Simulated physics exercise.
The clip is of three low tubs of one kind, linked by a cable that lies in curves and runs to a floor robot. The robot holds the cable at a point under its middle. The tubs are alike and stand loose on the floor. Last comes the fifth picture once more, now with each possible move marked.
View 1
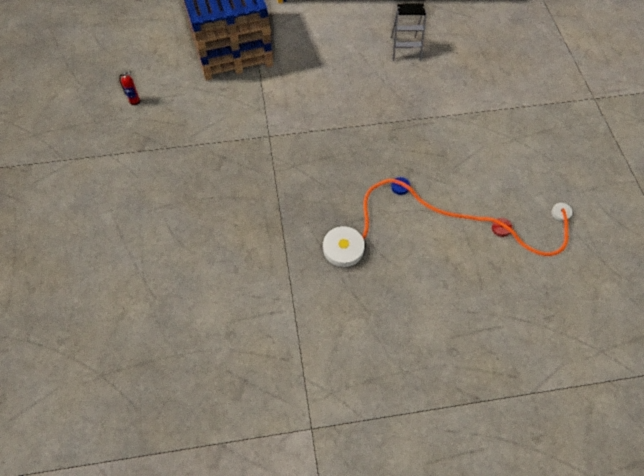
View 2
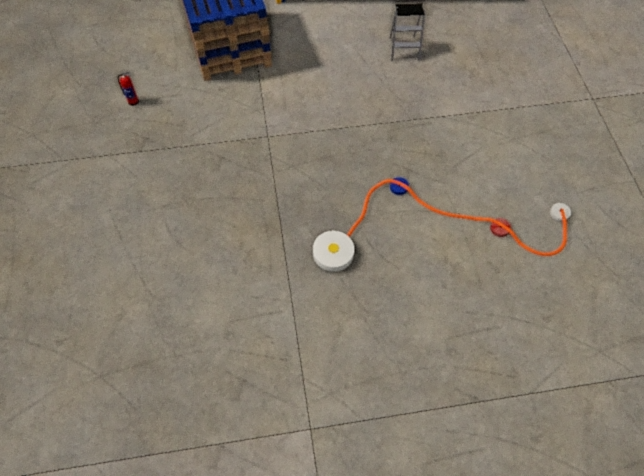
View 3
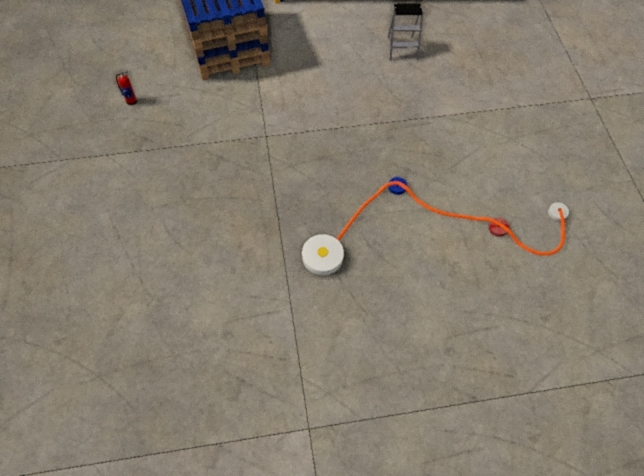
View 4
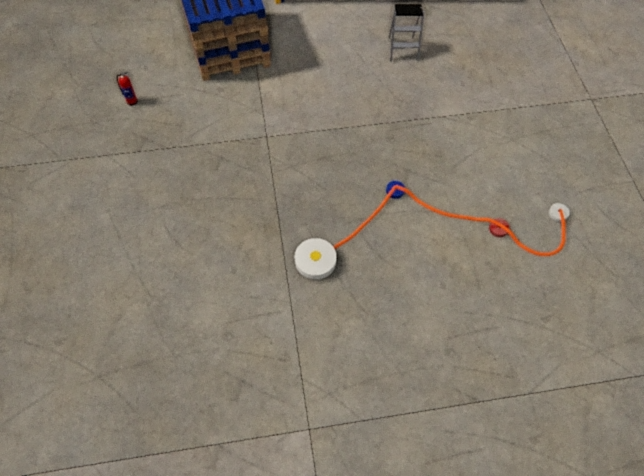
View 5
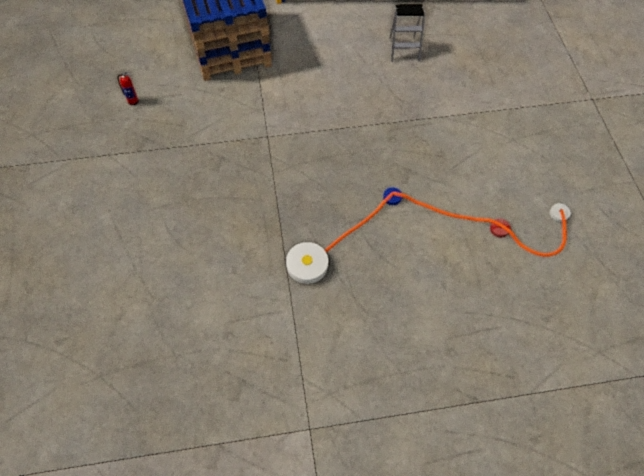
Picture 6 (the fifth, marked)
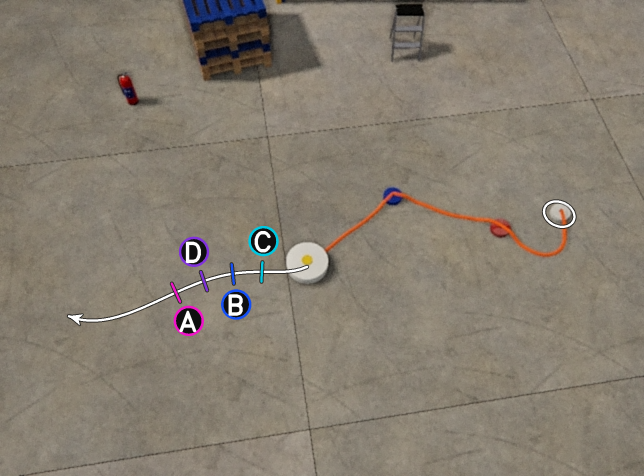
A bare concrete floor marked with thin seams, in what looks like a warehouse, is seen from high above. A round white robot with a yellow dot sits near the middle, an orange cable curving right from it past blue, red and white tubs, with blue-topped pallets, a red extinguisher and a small metal stand behind. The robot slides slowly down and left, straightening the nearest cable, then the blue tub shifts slightly toward the viewer.
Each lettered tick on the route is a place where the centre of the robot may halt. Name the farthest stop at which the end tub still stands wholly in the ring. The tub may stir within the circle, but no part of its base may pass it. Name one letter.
As far as tick B.
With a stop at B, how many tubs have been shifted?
Two.
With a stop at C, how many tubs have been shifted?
Two.
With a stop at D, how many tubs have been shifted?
By then, three.
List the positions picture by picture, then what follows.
In the first picture, blue tub (401, 185); robot (344, 247); white tub (562, 212).
In the second picture, robot (333, 252); blue tub (399, 186).
In the third picture, robot (323, 255); red tub (499, 227).
In the fourth picture, robot (316, 259); blue tub (396, 189); red tub (499, 227).
In the fifth picture, robot (307, 264); blue tub (393, 196); red tub (500, 228); white tub (560, 212).
On the copy, A at (176, 293); B at (233, 274); C at (262, 272); D at (204, 281); the ring at (559, 214); the route from (307, 267) via (186, 288) to (69, 316).
On B. First, robot (282, 269); white tub (560, 212); red tub (499, 227); blue tub (387, 218).
Then, robot (254, 269); white tub (560, 212); red tub (484, 228); blue tub (372, 239).
Finally, robot (232, 270); white tub (560, 212); red tub (464, 232); blue tub (353, 247); the ringed tub at the far end is still in its ring.
By contrast, A drags the last tub to (518, 220); C is safe but short; D drags the last tub to (543, 215).
